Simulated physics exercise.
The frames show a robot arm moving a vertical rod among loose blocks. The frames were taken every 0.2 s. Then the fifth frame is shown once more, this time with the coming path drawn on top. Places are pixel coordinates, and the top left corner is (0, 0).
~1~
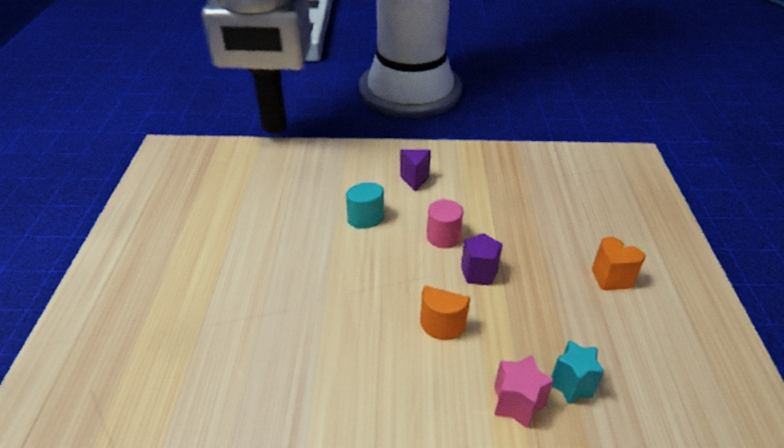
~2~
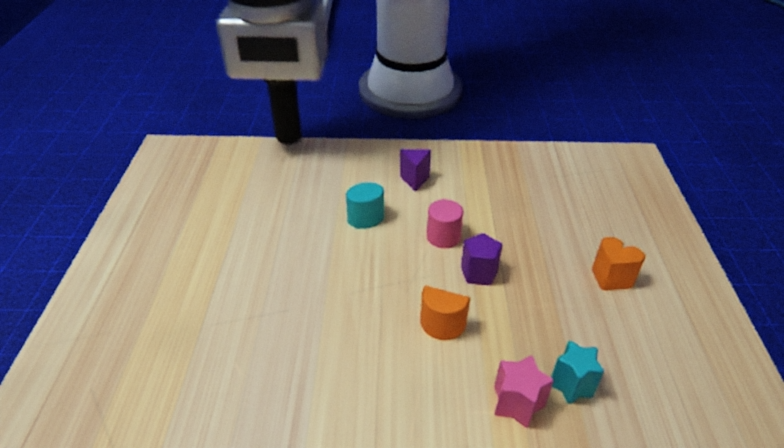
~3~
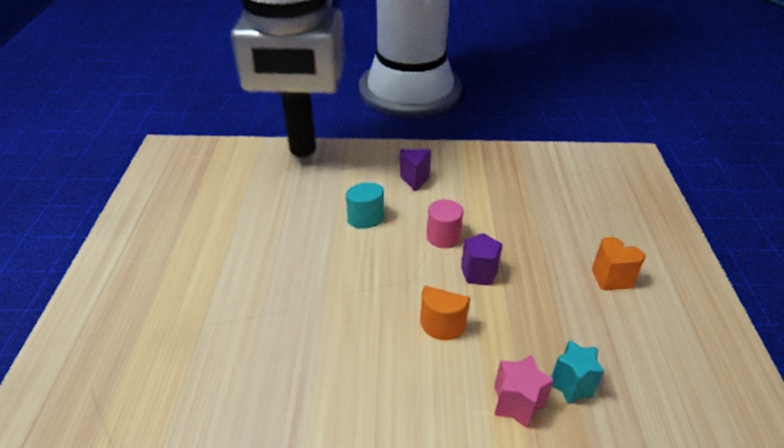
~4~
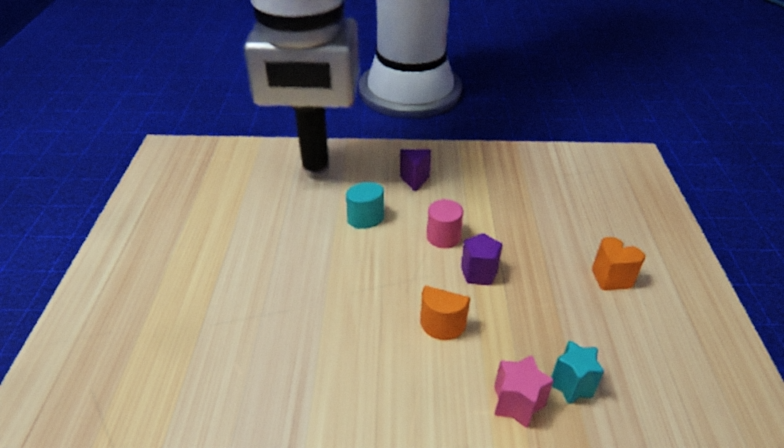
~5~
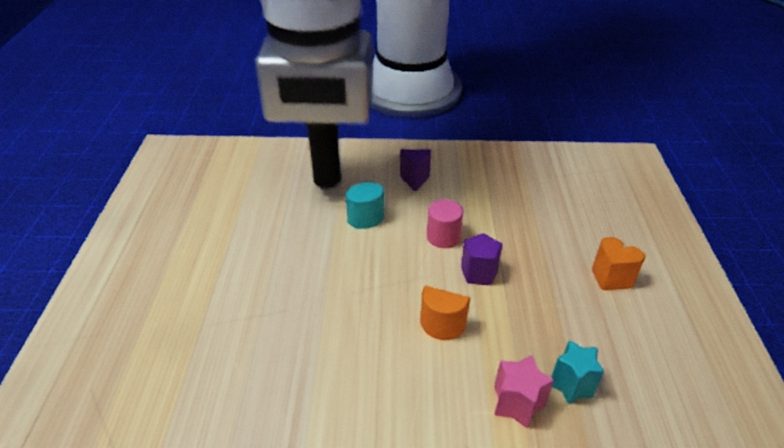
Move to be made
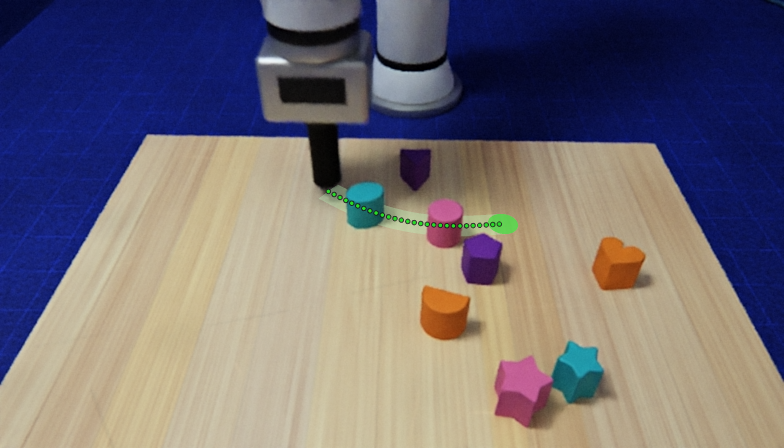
To begin with, a robot arm holds a dark vertical rod at the far edge of a wooden board scattered with turquoise, purple, pink and orange blocks. The arm then moves the rod steadily rightward and nearer over the board, up close to the turquoise rounded block, while every block stays still.
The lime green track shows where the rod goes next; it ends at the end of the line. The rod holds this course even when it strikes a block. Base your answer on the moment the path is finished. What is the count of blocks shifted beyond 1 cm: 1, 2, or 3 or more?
Answer: 2.
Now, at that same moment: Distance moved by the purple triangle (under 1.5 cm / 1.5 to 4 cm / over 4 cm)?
The best fit is under 1.5 cm.
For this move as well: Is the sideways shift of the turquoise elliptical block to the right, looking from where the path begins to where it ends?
The answer is yes.
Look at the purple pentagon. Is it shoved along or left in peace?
It will be resting on its spot.
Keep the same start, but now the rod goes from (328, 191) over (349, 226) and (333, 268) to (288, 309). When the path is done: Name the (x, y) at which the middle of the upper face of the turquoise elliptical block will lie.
It will likely be found at (380, 201).
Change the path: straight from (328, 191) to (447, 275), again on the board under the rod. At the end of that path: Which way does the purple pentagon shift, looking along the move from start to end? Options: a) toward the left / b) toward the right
Correct choice: A.
The drawn path runs from (328, 191) via (378, 214) and (439, 225), ending at (503, 224).
On the path given first. One third of the way, rod (378, 203); turquoise elliptical block (387, 206), turned 35° clockwise.
Two thirds of the way, rod (440, 215); turquoise elliptical block (398, 214), turned 70° clockwise; pink cylinder (464, 216).
At the end, rod (505, 213); turquoise elliptical block (398, 214), turned 70° clockwise; purple triangle not moved; pink cylinder (486, 220); purple pentagon not moved.
